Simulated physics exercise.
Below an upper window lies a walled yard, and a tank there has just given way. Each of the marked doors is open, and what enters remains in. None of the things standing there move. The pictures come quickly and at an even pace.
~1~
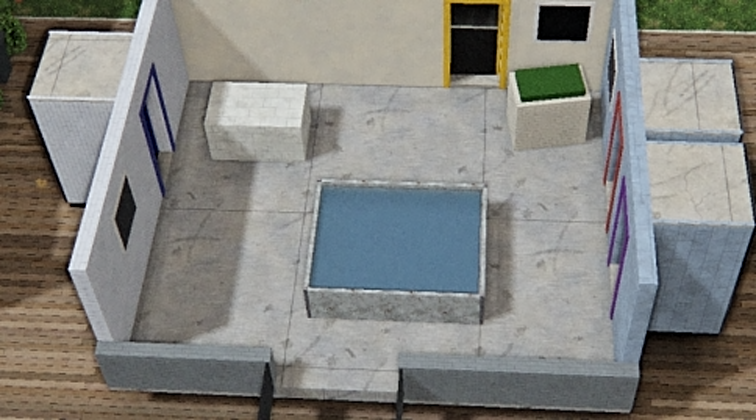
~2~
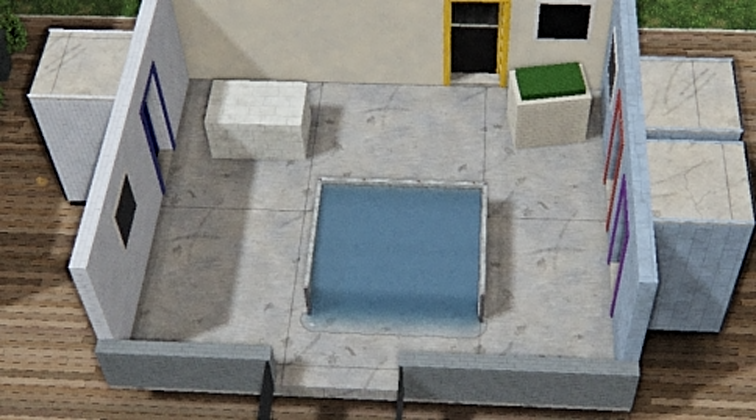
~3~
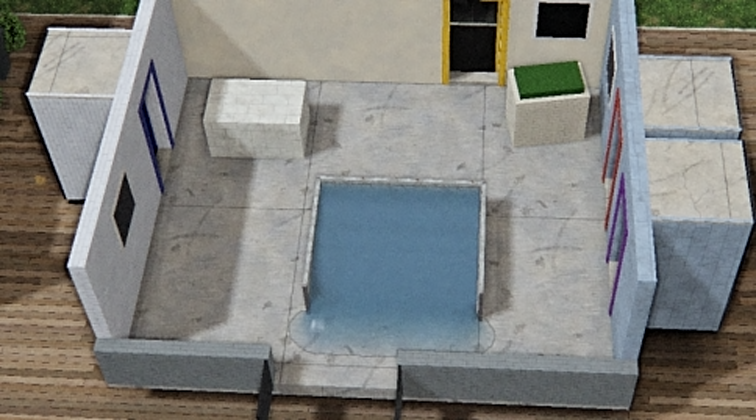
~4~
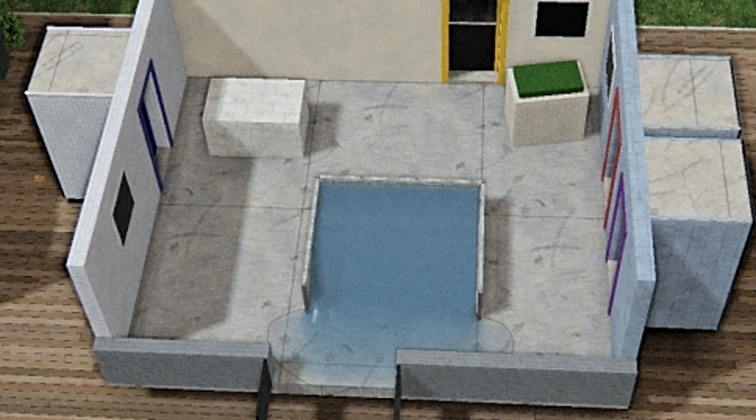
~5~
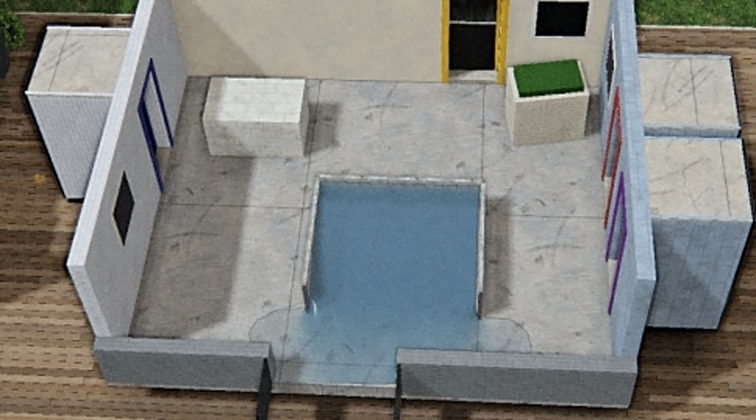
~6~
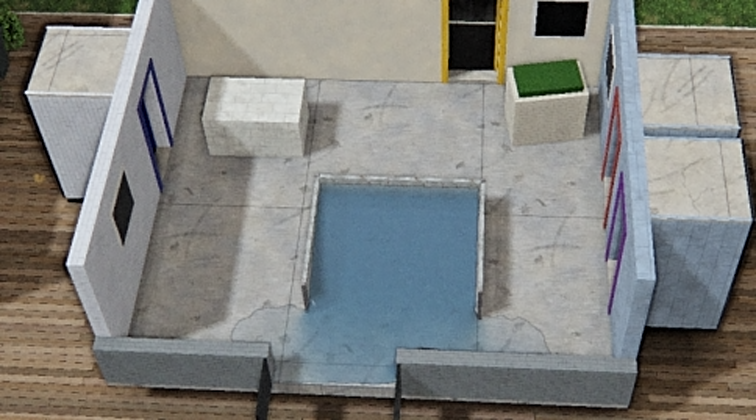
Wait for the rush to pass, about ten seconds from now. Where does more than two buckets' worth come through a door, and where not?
My prediction: The red door sees no more than two buckets come in; the yellow door sees no more than two buckets come in; the purple door sees more than two buckets come in; the blue door sees no more than two buckets come in.
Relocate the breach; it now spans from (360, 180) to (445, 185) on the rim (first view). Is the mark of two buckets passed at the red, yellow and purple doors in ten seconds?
Taking each in turn, the red falls below the limit, the yellow overflows, the purple falls below the limit.
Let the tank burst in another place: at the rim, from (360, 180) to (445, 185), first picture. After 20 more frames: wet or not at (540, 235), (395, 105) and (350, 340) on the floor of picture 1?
Point by point: Untouched, swamped and untouched.
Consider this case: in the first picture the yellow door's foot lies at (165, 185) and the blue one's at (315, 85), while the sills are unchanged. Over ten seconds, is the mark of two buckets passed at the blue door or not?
Blue: Stays short.
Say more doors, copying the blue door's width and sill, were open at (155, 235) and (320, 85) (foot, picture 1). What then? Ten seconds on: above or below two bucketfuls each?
Well, the first one doesn't reach it and the next one doesn't reach it.
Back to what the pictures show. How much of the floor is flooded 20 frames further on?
That works out at 40 %.
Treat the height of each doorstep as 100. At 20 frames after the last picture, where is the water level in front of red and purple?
In order: Roughly 50 % and 170 %.
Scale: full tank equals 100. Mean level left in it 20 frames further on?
About 22 %.
A moment on, water covers 15 % of the floor; the red door not reached, the yellow door not reached, the purple door not reached, the blue door not reached.
Next, water covers 25 % of the floor; the red door not reached, the yellow door not reached, the purple door wet at the sill, nothing in, the blue door not reached.
Then, water covers 40 % of the floor; the red door wet at the sill, nothing in, the yellow door not reached, the purple door over two buckets in, the blue door not reached.
Later, water covers 70 % of the floor; the red door wet at the sill, nothing in, the yellow door wet at the sill, nothing in, the purple door over two buckets in, the blue door wet at the sill, nothing in.
In the end, water covers 90 % of the floor; the red door wet at the sill, nothing in, the yellow door wet at the sill, nothing in, the purple door over two buckets in, the blue door wet at the sill, nothing in.
